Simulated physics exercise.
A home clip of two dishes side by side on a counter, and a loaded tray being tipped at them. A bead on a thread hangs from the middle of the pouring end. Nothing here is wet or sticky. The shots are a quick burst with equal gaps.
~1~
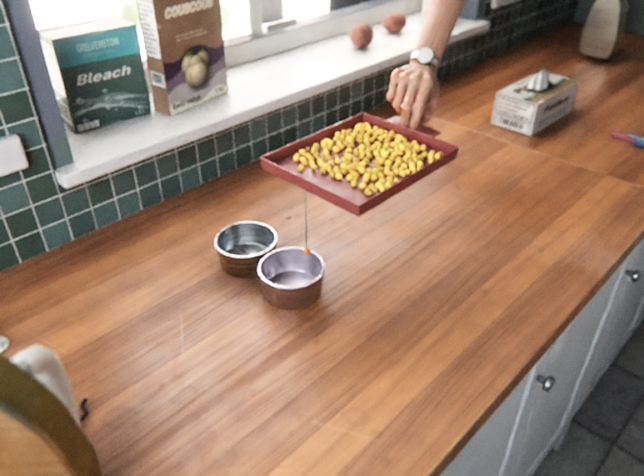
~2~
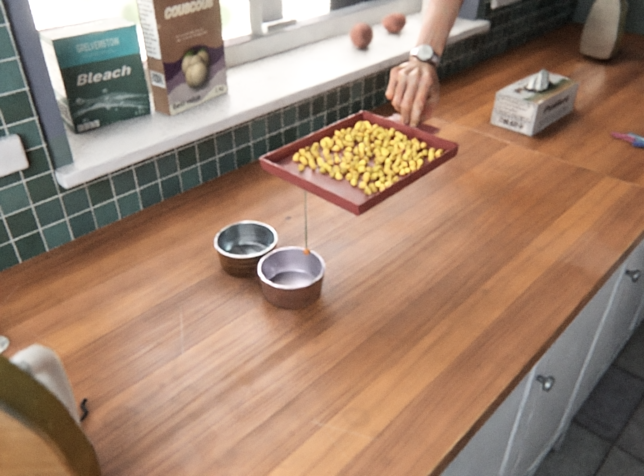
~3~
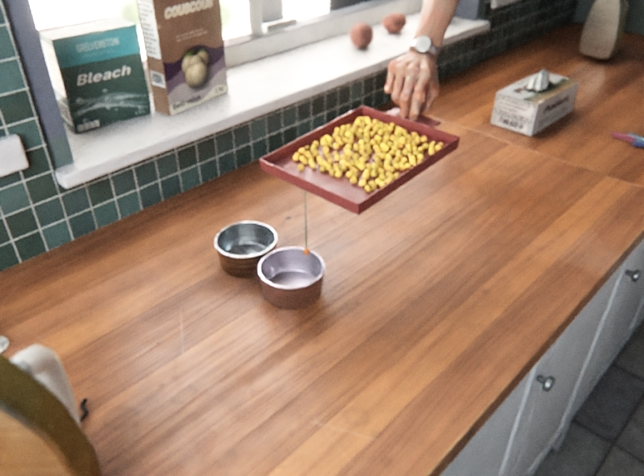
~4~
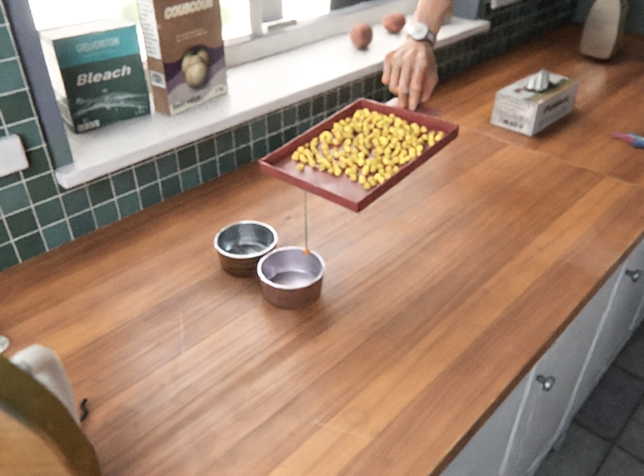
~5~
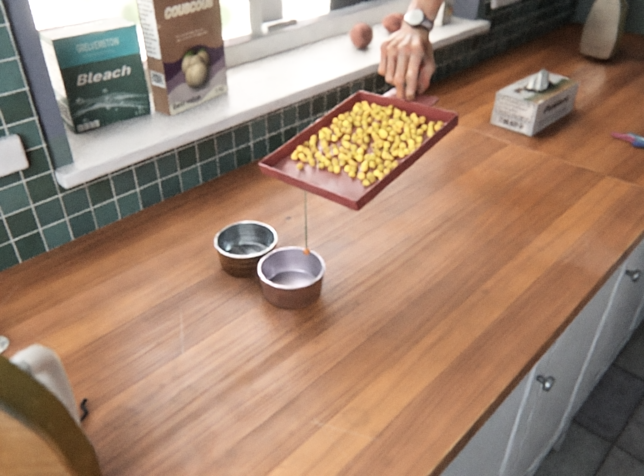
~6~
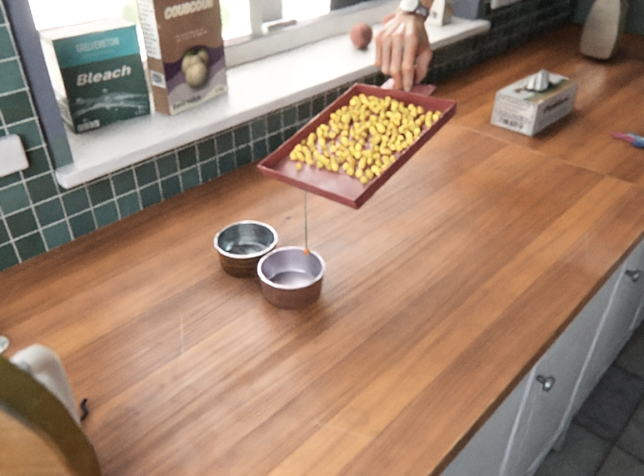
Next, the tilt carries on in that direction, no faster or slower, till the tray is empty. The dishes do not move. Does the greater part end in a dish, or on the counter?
The two hold the larger part of the load.
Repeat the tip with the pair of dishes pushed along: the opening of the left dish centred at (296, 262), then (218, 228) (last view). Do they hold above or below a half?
In turn: Less than half; more than half.
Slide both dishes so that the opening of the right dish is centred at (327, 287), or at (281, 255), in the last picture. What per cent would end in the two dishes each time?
In turn 50 and 70 in a hundred.
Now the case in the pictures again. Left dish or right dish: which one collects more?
The winner is the dish on the left.
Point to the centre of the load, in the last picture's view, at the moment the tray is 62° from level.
Close to (297, 153).
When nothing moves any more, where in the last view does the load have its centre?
Around (256, 266).
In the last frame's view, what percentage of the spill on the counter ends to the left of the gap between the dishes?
Some 60 per cent.
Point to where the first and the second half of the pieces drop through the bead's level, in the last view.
At about (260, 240), then at (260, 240).
Soon, tray tipped steeply; nearly all on the tray; a stray few in the left dish; a stray few in the air.
A while on, tray tipped past a quarter turn; most on the tray; a stray few in the right dish; a small part in the left dish; a stray few outside both; a stray few in the air.
Towards the end, tray tipped past a quarter turn; about a quarter in the right dish; about half in the left dish; about a quarter outside both.
Finally, tray tipped past a quarter turn; about a quarter in the right dish; about half in the left dish; about a quarter outside both.
